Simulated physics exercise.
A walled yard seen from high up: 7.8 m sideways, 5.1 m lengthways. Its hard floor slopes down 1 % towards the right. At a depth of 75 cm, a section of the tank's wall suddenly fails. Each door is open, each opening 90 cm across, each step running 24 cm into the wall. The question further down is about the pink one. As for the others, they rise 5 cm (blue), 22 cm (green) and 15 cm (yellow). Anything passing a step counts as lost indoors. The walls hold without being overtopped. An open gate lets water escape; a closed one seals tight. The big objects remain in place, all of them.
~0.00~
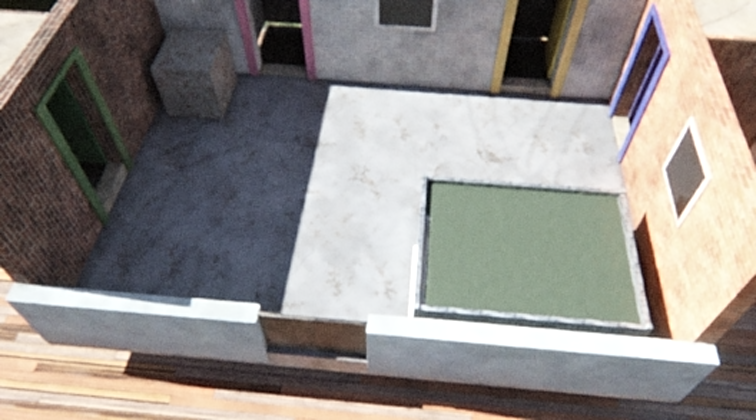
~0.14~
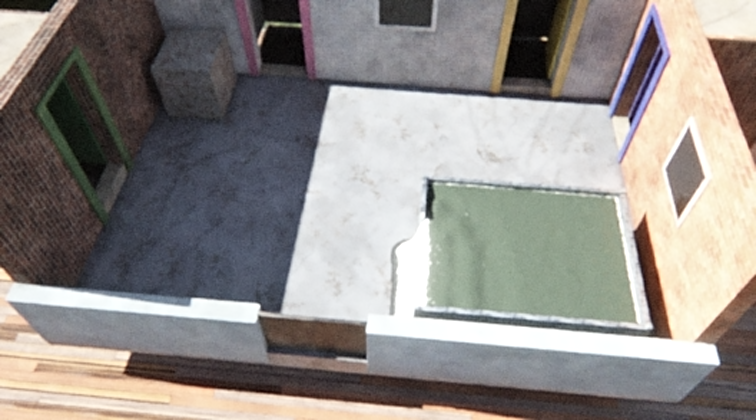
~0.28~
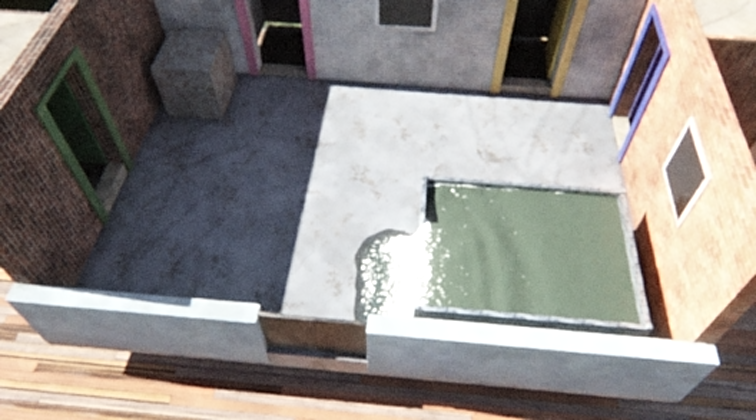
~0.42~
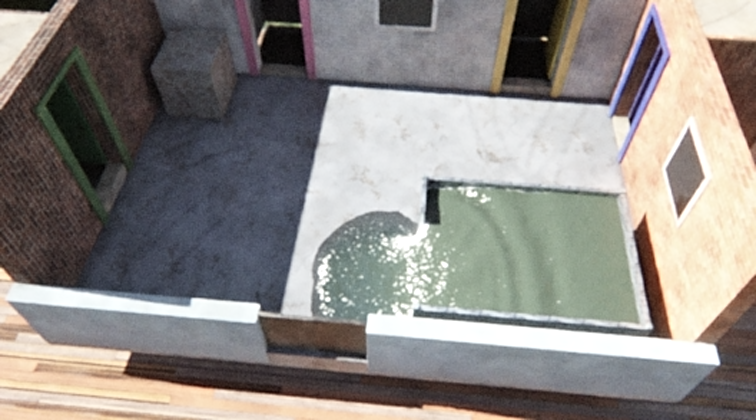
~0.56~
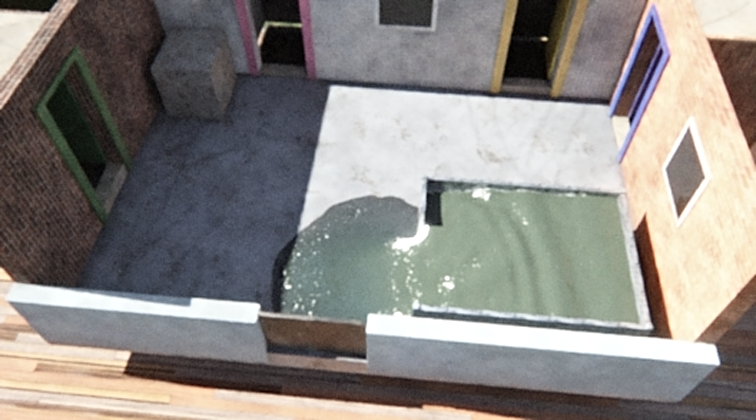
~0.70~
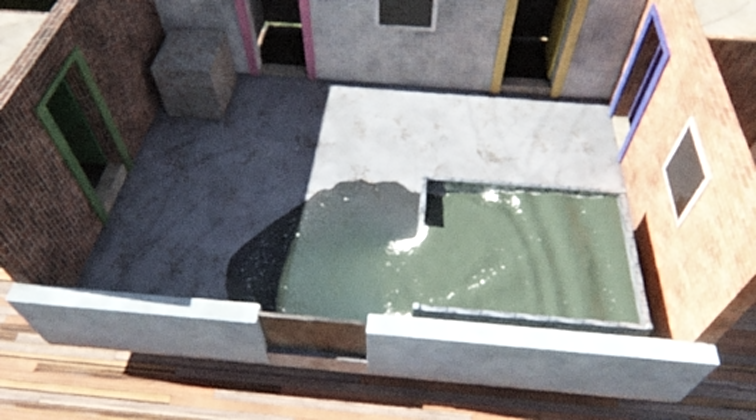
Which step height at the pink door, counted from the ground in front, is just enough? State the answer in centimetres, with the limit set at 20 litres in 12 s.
A height of roughly 9.5 cm is just enough.
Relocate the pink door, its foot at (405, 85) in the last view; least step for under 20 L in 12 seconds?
About 8.5 cm.
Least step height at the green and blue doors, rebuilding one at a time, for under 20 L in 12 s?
You'd want some 25 cm at green and some 19 cm at blue.
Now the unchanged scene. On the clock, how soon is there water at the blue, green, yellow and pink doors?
It gets to blue after 6.0 s, green after 1.6 s, yellow after 5.5 s and pink after 3.4 s.
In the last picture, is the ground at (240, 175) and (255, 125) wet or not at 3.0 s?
Note: Point one reached; point two reached.
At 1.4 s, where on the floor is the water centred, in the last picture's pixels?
Centre of mass: About (443, 276) px.
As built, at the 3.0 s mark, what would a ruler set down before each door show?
In cm: Blue 0, green 32, yellow 0, pink 0.
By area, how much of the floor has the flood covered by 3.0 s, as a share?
50 %.
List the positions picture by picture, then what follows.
In the first picture, still water, 75 cm deep, in the tank at (525, 249); the pink door at (277, 29) is dry.
In the second picture, the gap is at (419, 278), the front 0.3 m out at (396, 261); the back of the tank holds 75 cm.
In the third picture, the front is at (362, 265), 0.8 m from the gap at (419, 281); 1.2 m2 of floor is wet, 75 cm left at the back.
In the fourth picture, the front is at (317, 272), 1.4 m from the gap at (419, 282); 2.5 m2 of floor is wet, 75 cm left at the back.
In the fifth picture, water pours out at (419, 282) and has run 2.0 m, to (278, 272); about 9 cm deep outside, 75 cm at the back.
In the sixth picture, the gap is at (419, 282), the front 2.6 m out at (232, 283); the back of the tank holds 74 cm; the pink door at (277, 29), 5.0 m from the gap, is still 2.9 m from the nearest water.
After 1.4 s water covers 35 % of the floor, deepest (40 cm) near (405, 311); it has not reached the pink door.
After 3.0 s water covers 50 % of the floor, deepest (47 cm) near (186, 120); it has not reached the pink door.
After 12.0 s water covers 100 % of the floor, deepest (22 cm) near (487, 356); 7 cm at the pink door, 45 litres in over its 7 cm step.
At the pink door as built, the water arrived by 3.5 s and peaked near 13 cm at 4.0 s.
With a step of 8 cm, 34 litres would have come in within the 12 s; with 11 cm, 13 litres. So under 20 litres takes about 9.5 cm.
